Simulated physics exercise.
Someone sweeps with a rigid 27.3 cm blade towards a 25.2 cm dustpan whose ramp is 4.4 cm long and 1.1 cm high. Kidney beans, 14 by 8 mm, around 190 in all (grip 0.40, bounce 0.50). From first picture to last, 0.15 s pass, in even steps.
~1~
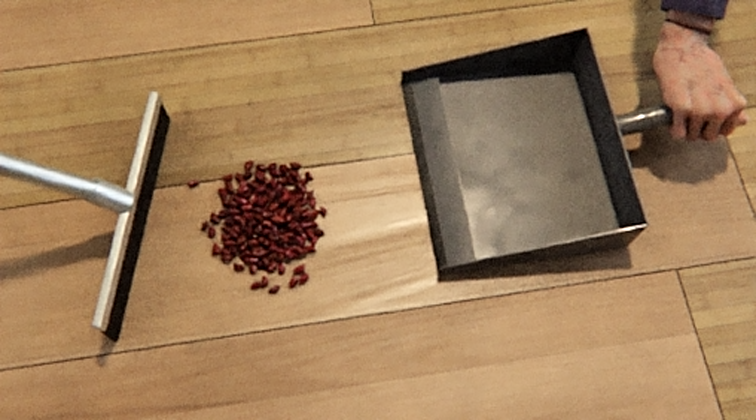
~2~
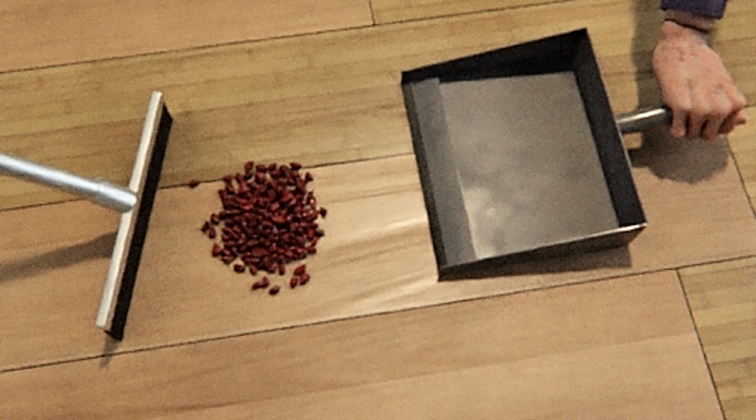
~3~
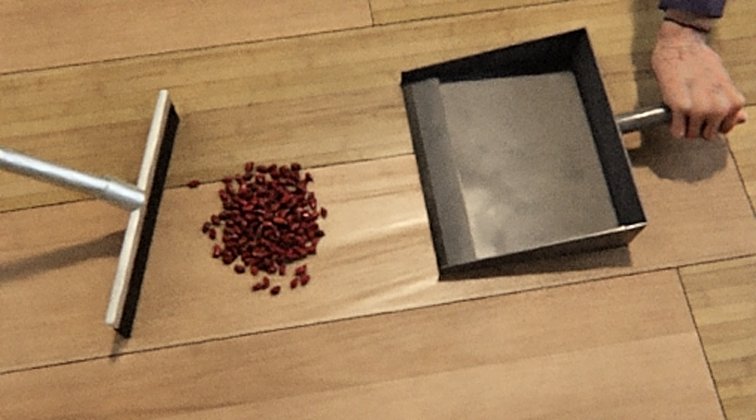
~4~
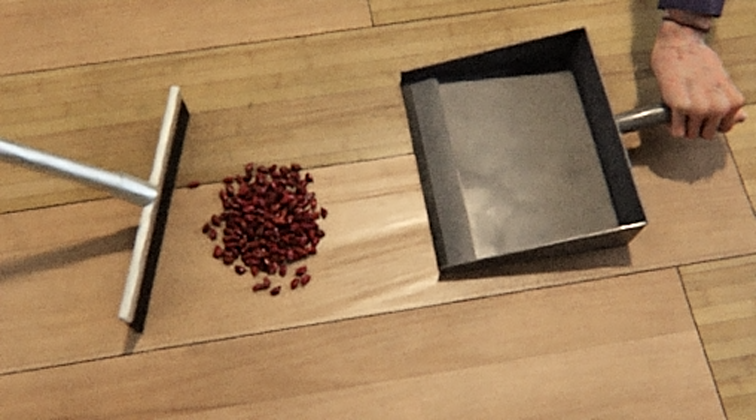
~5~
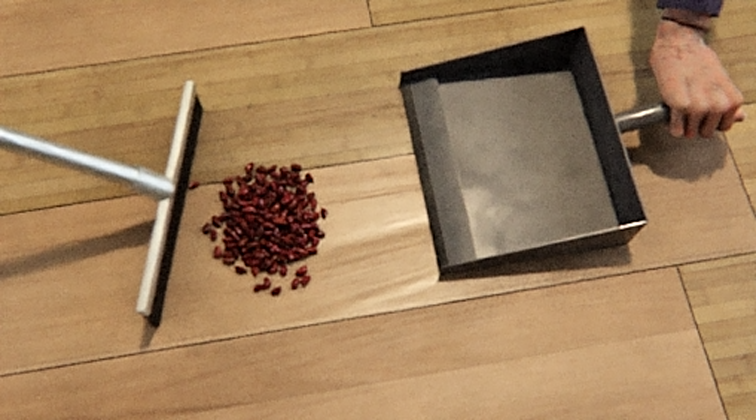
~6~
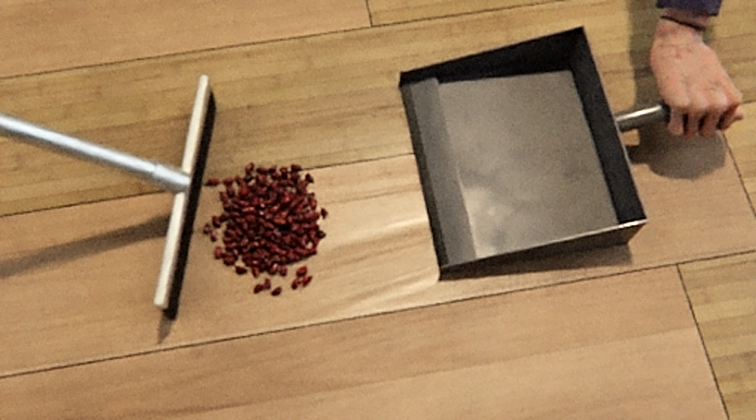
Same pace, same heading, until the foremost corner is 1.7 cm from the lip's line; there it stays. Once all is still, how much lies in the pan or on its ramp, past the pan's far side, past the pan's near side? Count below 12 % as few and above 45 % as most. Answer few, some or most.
Pan few, far side few, near side few.
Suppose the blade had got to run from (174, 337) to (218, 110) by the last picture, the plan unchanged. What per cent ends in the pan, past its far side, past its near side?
Pan 25, far 0, near 25.
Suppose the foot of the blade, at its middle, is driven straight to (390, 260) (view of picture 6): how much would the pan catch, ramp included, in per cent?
Some 25 per cent.
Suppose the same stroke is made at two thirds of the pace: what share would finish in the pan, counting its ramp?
It would be near 0 per cent.
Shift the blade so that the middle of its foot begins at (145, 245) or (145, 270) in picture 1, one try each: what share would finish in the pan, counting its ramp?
Some 5 and 10 per cent.
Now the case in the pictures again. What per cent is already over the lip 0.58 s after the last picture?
About 5 per cent by then.
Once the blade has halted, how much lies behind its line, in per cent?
Some 15 per cent.
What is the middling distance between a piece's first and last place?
About 14 cm.
Then, 0.20 s after the last picture, middle of the blade 15 cm from the lip; 0 % over the lip, far side 0 %, near side 0 %.
Then, 0.32 s after the last picture, middle of the blade 9 cm from the lip; 0 % over the lip, far side 0 %, near side 5 %.
Then, 0.58 s after the last picture, middle of the blade 5 cm from the lip; 5 % over the lip, far side 0 %, near side 5 %.
In the end, pan 5 %, far side 0 %, near side 10 %, in front of the lip or behind the blade 85 %.
